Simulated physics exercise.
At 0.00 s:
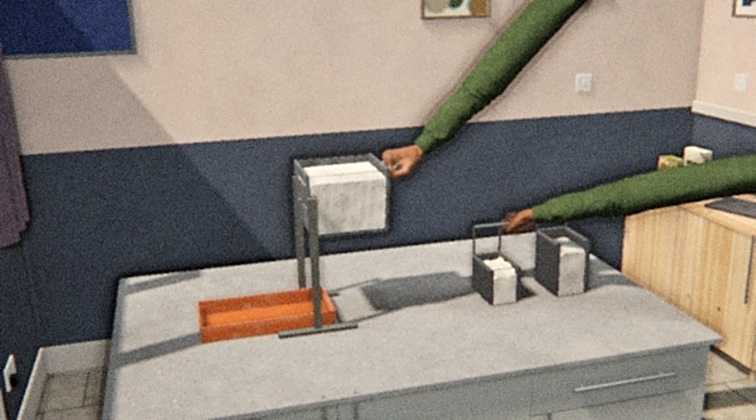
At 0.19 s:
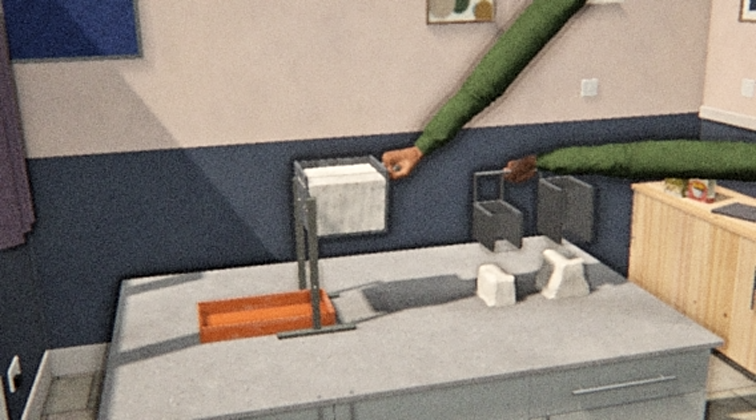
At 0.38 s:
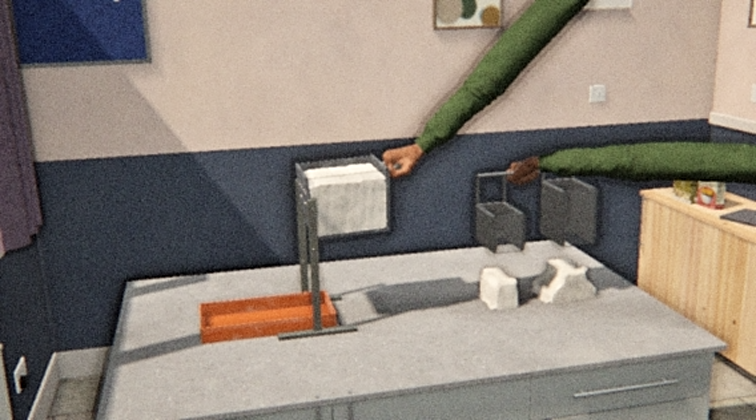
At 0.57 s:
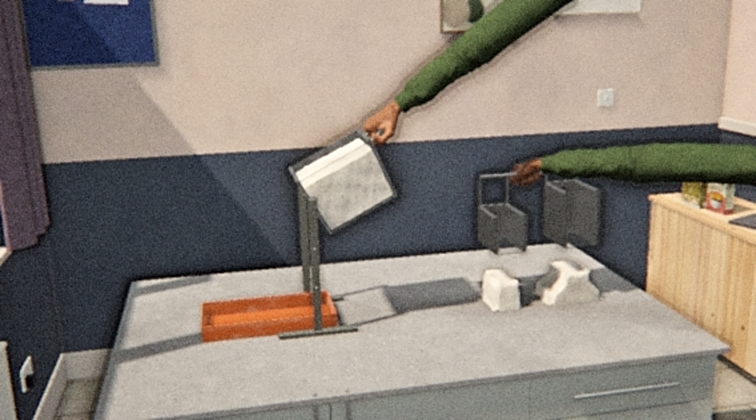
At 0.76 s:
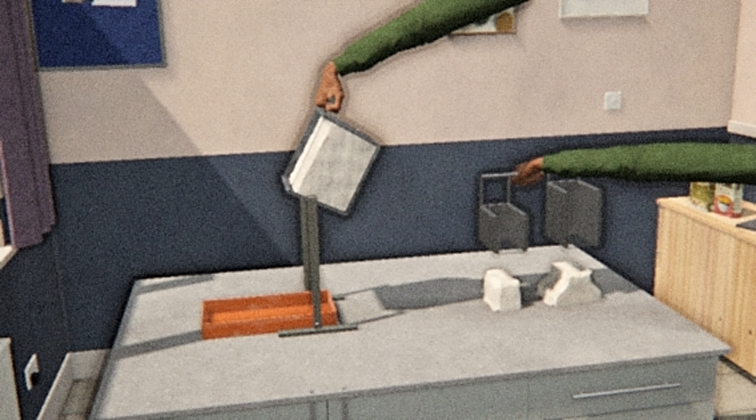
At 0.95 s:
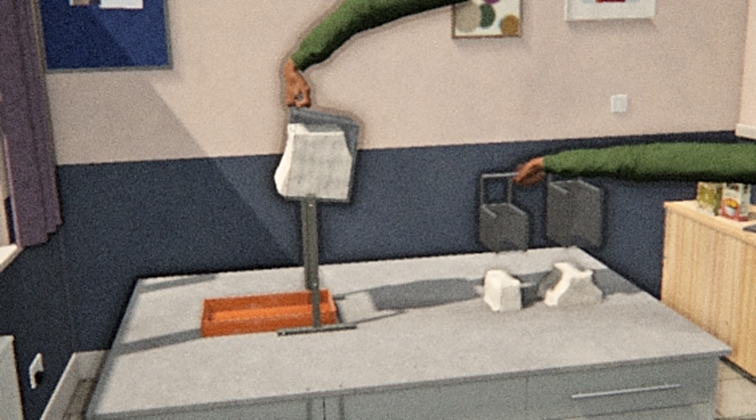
On a grey counter, one hand lifts casings off two pale blocks, another tilts a tub leftward.
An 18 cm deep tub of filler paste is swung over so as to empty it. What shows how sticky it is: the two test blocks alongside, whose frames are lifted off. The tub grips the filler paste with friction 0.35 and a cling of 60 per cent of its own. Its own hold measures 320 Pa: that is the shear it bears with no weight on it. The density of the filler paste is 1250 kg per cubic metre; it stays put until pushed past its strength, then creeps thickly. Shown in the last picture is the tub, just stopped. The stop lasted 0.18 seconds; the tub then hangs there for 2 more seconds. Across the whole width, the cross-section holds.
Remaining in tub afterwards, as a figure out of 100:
Near 46 %.
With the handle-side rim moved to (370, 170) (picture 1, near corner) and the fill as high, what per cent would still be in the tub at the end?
The tub would end up holding some 70 % of it.
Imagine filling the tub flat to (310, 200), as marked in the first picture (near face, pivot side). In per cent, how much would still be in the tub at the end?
About 65 per cent.
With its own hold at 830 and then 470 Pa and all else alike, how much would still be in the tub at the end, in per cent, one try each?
Result: 100 % for the first case, 55 % for the second.
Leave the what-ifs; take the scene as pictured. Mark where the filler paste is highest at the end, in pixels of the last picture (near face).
Highest point: Approx. (331, 164).
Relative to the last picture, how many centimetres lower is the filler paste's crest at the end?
The top ends up some 9 cm below its level in the last picture.
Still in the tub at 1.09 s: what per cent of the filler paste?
Some 75 per cent.
After 1.09 s, the tub is at 80 degrees and holds 74 %.
After 1.26 s, the tub is at 80 degrees and holds 53 %.
After 1.43 s, the tub is at 80 degrees and holds 46 %.
After 1.60 s, the tub is at 80 degrees and holds 46 %.
After 2.95 s, at the end, the tub is at 80 degrees and holds 46 %.
